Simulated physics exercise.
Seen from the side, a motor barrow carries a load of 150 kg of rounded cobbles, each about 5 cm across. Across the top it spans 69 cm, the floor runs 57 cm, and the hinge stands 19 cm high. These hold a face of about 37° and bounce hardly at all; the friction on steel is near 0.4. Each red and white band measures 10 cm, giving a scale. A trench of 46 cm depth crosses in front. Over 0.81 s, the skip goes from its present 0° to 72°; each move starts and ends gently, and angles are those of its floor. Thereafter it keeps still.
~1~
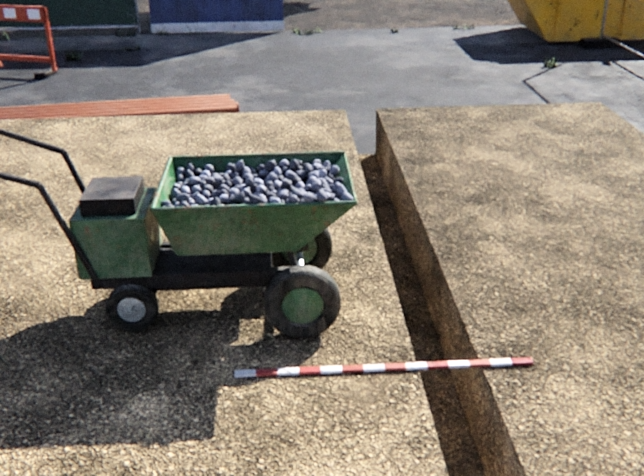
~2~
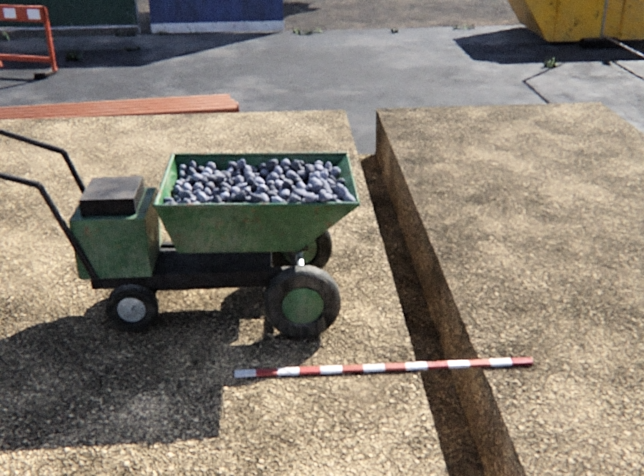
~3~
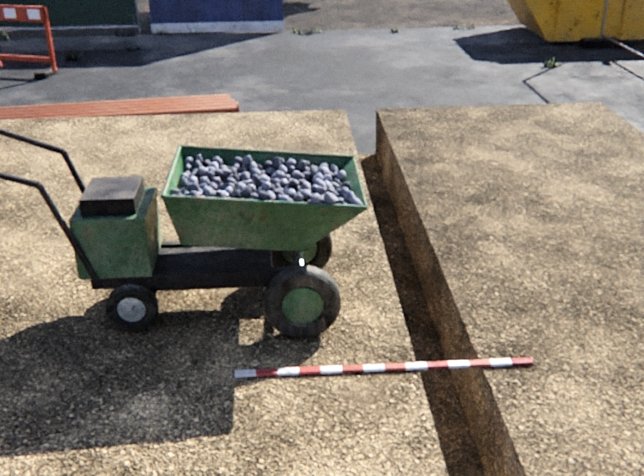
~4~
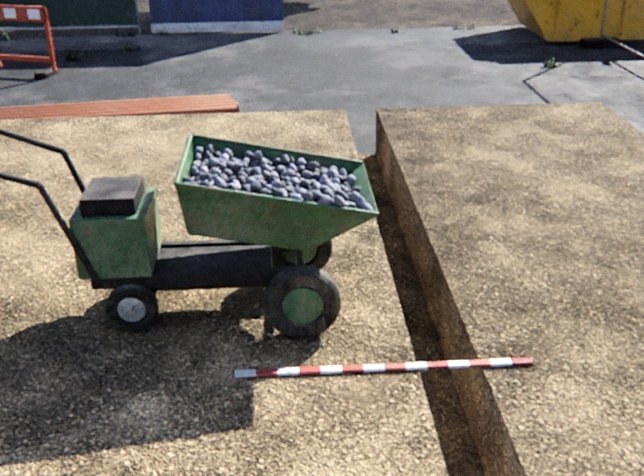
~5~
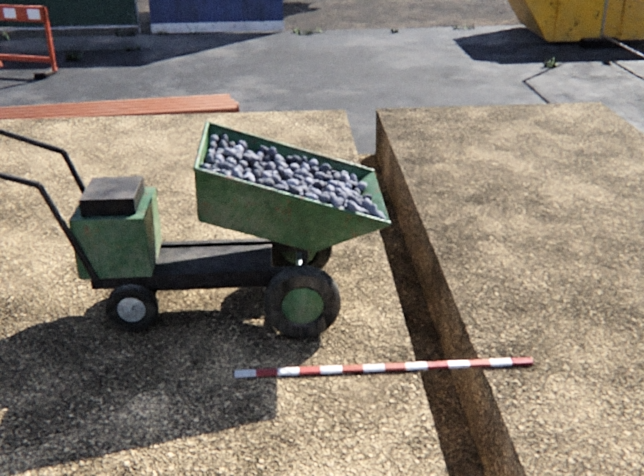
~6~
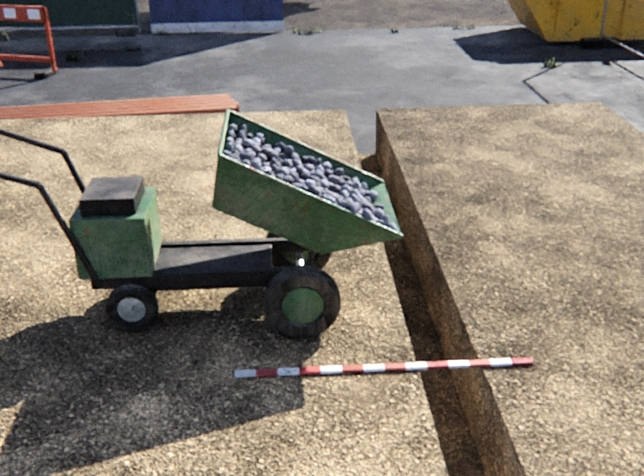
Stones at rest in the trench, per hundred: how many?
Approx. 63 %.
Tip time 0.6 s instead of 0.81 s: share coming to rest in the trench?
Probably about 55 in a hundred.
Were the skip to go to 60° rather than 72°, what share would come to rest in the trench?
Then roughly 60 percent.
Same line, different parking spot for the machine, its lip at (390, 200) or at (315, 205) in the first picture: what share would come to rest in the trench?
About 25 per cent first, then about 85 per cent.
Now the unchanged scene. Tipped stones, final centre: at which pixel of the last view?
The tipped stones centre close to (440, 344).
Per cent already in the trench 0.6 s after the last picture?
I'd put it near 30 per cent.
Then, 0.3 s after the last picture the floor is at 61°, 100 % in the skip; the foremost stones are at (422, 265).
Then, 0.6 s after the last picture the floor is at 72°, 56 % in the skip, 31 % in the trench, 13 % past the trench; the foremost stones are at (491, 295).
Then, 0.9 s after the last picture the floor is at 72°, 7 % in the skip, 56 % in the trench, 37 % past the trench; the foremost stones are at (615, 296).
Then, 2.9 s after the last picture the floor is at 72°, 0 % in the skip, 63 % in the trench, 37 % past the trench; the foremost stones are past the picture's edge.
